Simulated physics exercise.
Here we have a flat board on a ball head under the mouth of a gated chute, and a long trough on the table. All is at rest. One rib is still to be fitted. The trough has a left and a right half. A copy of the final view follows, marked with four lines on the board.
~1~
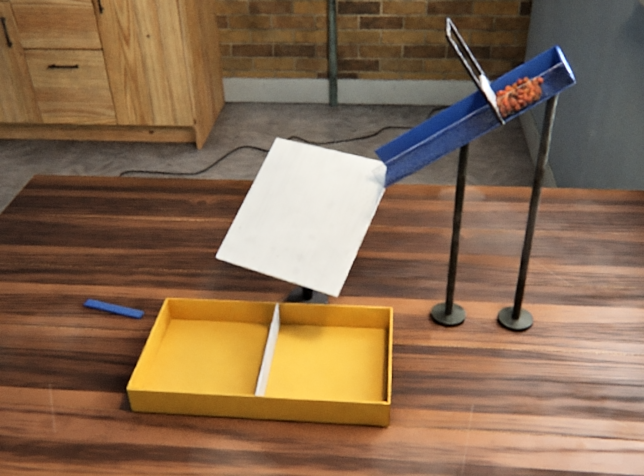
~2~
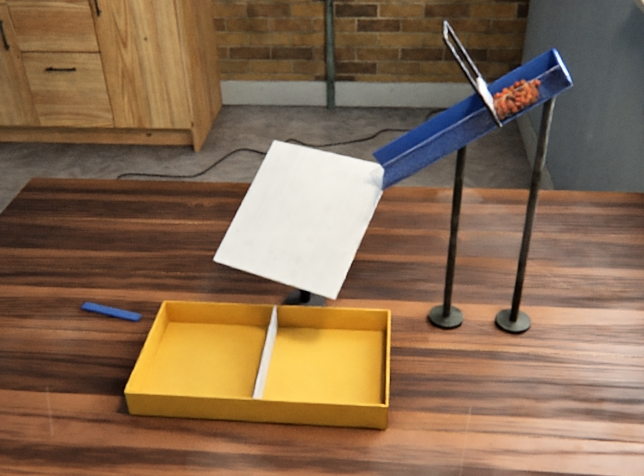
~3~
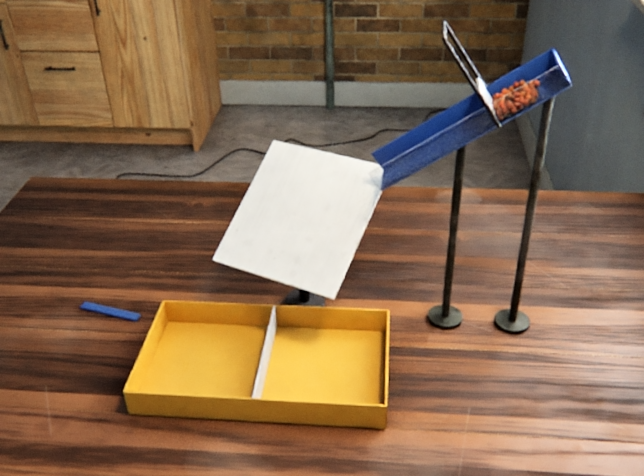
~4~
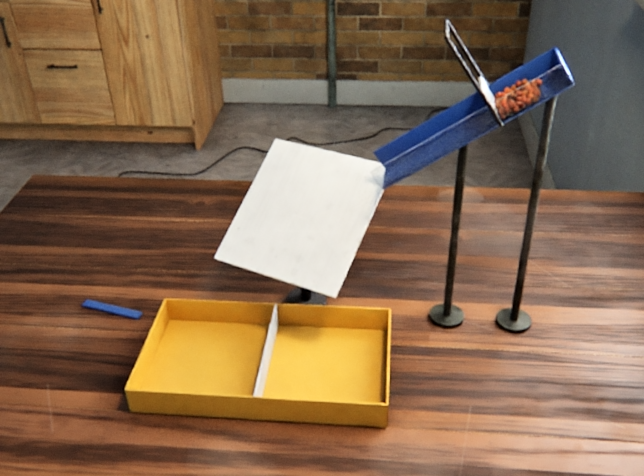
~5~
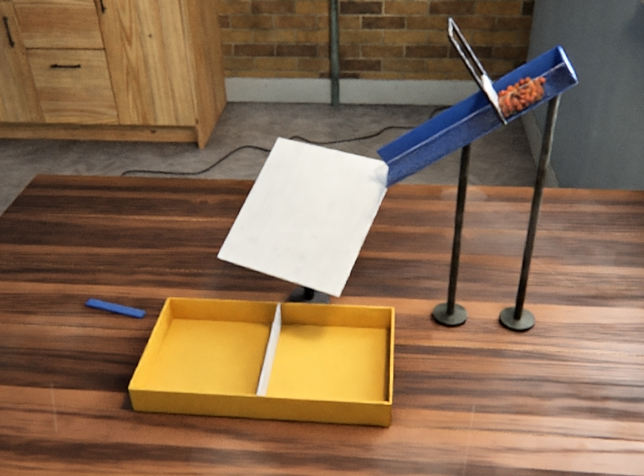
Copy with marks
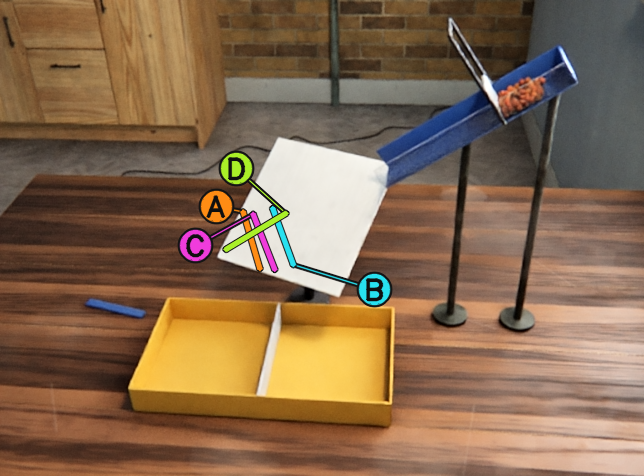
On a wooden table, a white board, blue chute of orange pellets and yellow trough stay still.
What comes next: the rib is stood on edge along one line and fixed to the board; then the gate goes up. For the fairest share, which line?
Take C.
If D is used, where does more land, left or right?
The left half.
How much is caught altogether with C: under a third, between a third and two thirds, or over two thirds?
Line C gives over two thirds.
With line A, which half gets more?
The left half.
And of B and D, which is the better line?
B it is.
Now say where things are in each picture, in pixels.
Load behind the gate near (513, 95), clay pellets; lip of the chute near (386, 178), sloping gently, in the first picture.
Middle of the board near (302, 214), tilted fairly steeply; middle of its low edge near (271, 279); of its high edge near (331, 153), in the second picture.
Front corners of the trough near (124, 391) and (386, 406); front end of its middle wall near (253, 398); gate still shut near (482, 90), in the third picture.
Middle of the load near (512, 96); lip near (384, 179), in the fourth picture.
Middle of the load near (515, 95); lip near (387, 177), in the fifth picture.
On the marked copy, line A from (243, 211) to (259, 268); line B from (272, 208) to (293, 264); line C from (253, 214) to (274, 269); line D from (285, 213) to (225, 249).
Choosing A, of what is caught, the bulk in the left half, a small share in the right.
Choosing B, of what is caught, a small share in the left half, the bulk in the right.
Choosing C, of what is caught, close to a third in the left half, close to two thirds in the right.
Choosing D, of what is caught, all but a few in the left half, only a few in the right.
